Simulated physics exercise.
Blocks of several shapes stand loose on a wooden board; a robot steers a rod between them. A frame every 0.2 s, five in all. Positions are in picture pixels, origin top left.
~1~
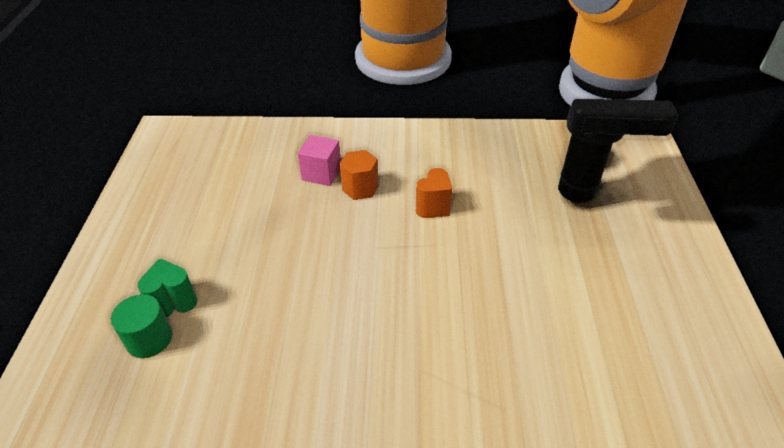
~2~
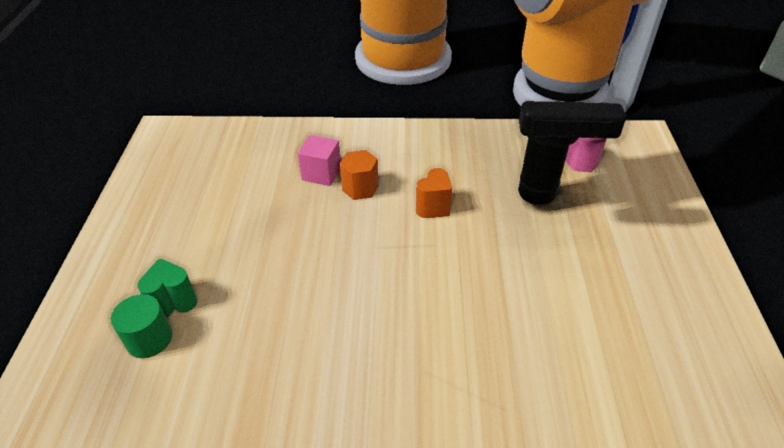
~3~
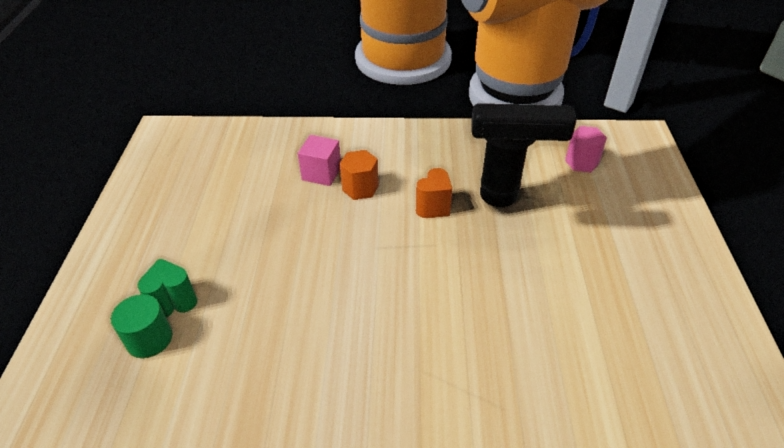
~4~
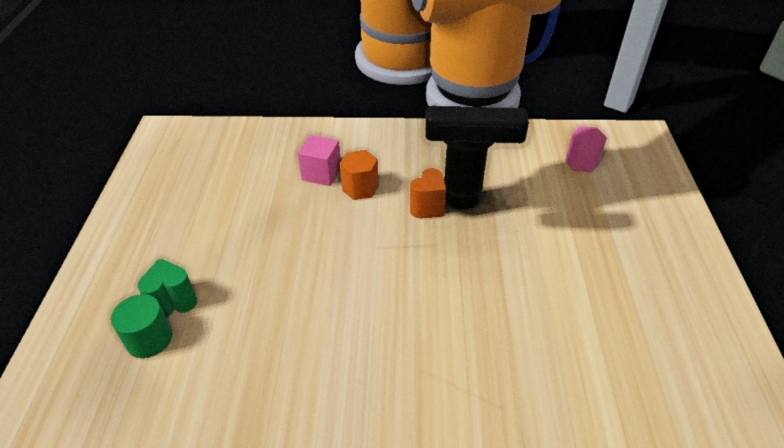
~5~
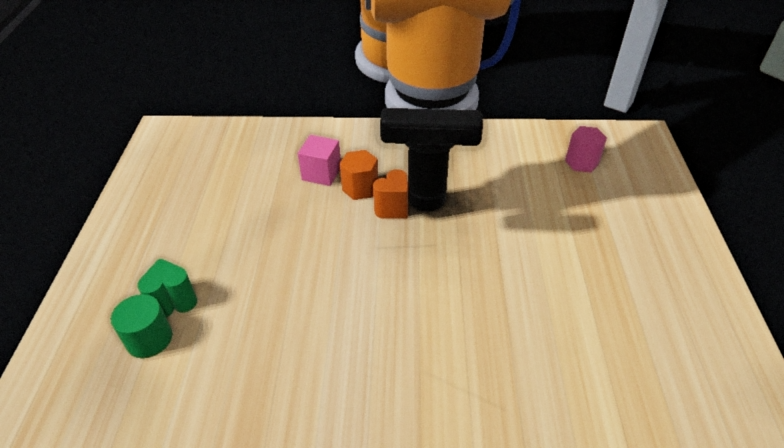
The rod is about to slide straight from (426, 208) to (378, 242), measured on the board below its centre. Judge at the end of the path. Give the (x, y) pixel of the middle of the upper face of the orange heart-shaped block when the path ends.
It sits at (369, 186).
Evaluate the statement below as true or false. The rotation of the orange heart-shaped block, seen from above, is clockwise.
My answer: True.
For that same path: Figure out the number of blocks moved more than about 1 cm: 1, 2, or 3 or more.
Blocks that move over 1 cm: One.
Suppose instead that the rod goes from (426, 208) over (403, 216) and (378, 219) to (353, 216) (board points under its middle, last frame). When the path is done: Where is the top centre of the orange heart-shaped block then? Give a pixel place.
The orange heart-shaped block ends near (316, 186).
What follows on the original path. Halfway along, rod at (403, 216); orange heart-shaped block at (373, 186), turned 35° clockwise.
At the end, rod at (378, 233); orange hexagonal block in place; orange heart-shaped block at (369, 186), turned 45° clockwise.
